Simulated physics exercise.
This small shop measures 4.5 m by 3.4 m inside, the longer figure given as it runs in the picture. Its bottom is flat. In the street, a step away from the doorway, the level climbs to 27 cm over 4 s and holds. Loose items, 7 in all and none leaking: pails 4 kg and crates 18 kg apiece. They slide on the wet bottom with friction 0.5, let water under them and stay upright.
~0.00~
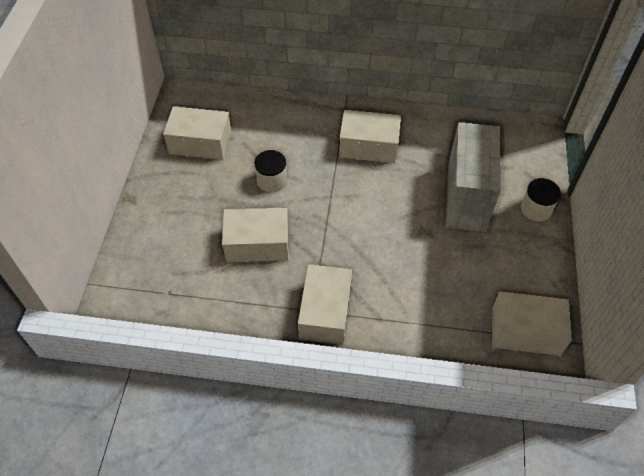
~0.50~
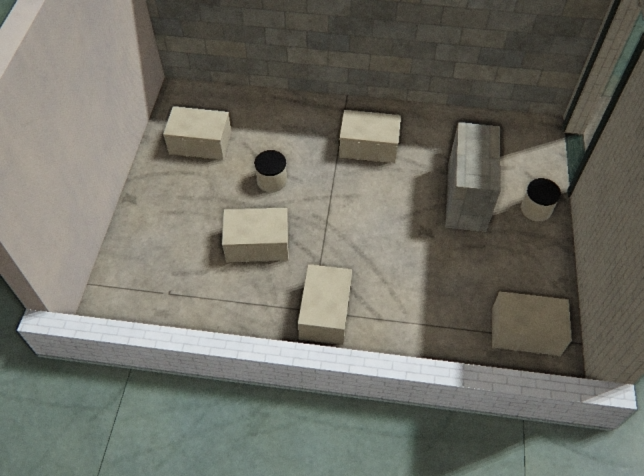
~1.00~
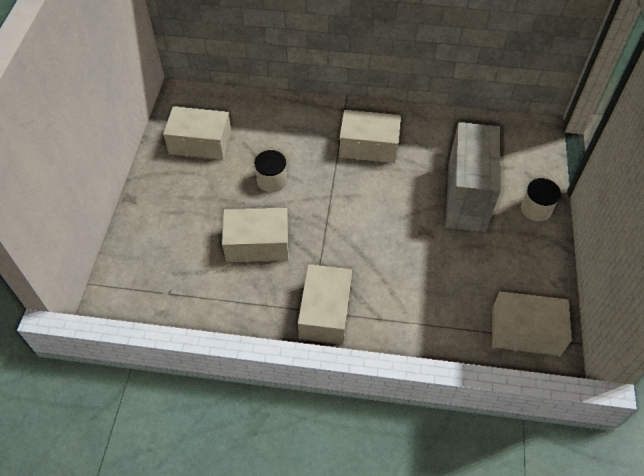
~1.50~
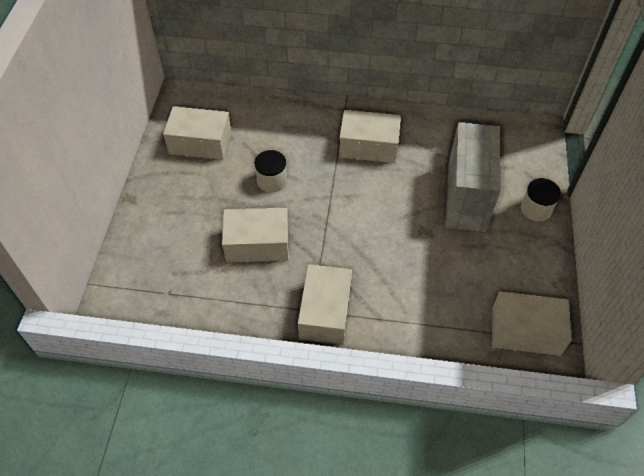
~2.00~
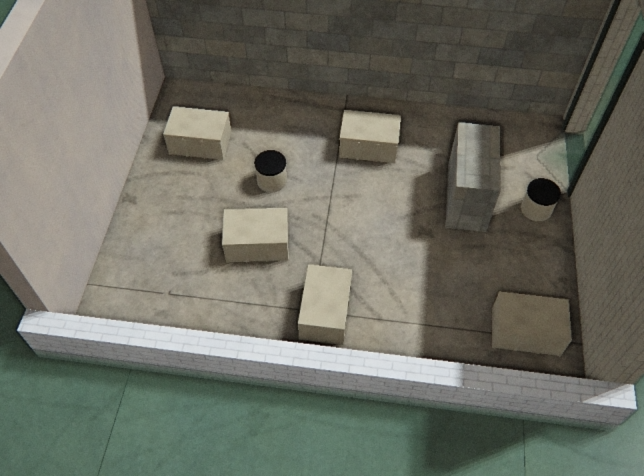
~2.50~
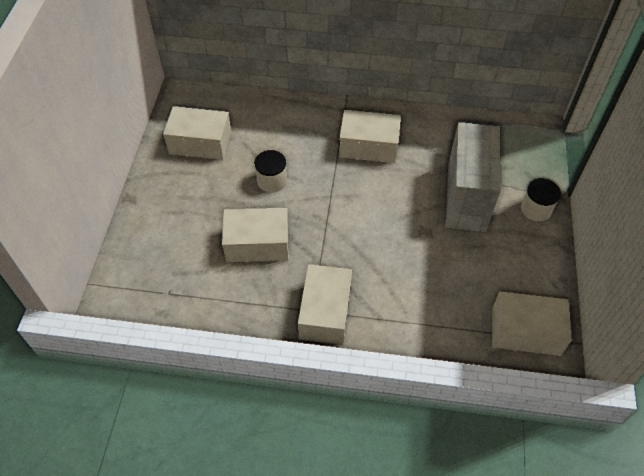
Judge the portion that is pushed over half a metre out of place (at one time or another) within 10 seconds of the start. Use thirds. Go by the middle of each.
Share: From one to two thirds.
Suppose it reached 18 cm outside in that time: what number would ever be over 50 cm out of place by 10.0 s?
In that case 0 of them.
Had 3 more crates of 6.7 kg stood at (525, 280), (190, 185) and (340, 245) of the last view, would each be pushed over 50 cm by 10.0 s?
In turn: More, over, less.
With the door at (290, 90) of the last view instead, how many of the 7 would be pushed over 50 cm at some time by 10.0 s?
Then 6.
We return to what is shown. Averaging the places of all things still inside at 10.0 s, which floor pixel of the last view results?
Around (330, 255).
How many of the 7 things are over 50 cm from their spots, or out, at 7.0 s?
I count 1.
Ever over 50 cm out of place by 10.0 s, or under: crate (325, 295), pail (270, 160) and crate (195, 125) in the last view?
In that order: Less, under, past it.
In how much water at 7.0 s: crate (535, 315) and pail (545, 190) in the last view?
About 5 and 6 cm.
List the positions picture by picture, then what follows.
In the first picture, a pail at (544, 191), on the bottom; a crate at (326, 296) rests on the ground; 0.0 m2 under water; 0 of 7 have shifted.
In the second picture, a pail at (544, 191), on the bottom; a crate at (326, 296) rests on the ground; water covers 0.0 m2; 0 of 7 have shifted.
In the third picture, a pail at (544, 191), on the bottom; a crate at (326, 296) rests on the ground; water covers 0.0 m2; 0 of 7 have shifted.
In the fourth picture, a pail at (544, 191), on the bottom; a crate at (326, 296) rests on the ground; 0.0 m2 under water; 0 of 7 have shifted.
In the fifth picture, a pail at (544, 191) rests on the ground; a crate at (326, 296), on the bottom; water covers 0.1 m2; 0 of 7 have shifted.
In the sixth picture, a pail at (544, 191) rests on the ground; a crate at (326, 296) rests on the ground; 0.8 m2 under water; 0 of 7 have shifted.
After 3.5 s 0 of 7 are over 50 cm from their spots; 0 afloat.
After 4.5 s 0 of 7 are over 50 cm from their spots; 0 afloat.
After 7.0 s 1 of 7 are over 50 cm from their spots; 1 afloat.
After 10.0 s 4 of 7 are over 50 cm from their spots, and 4 have been at some point; 5 afloat.
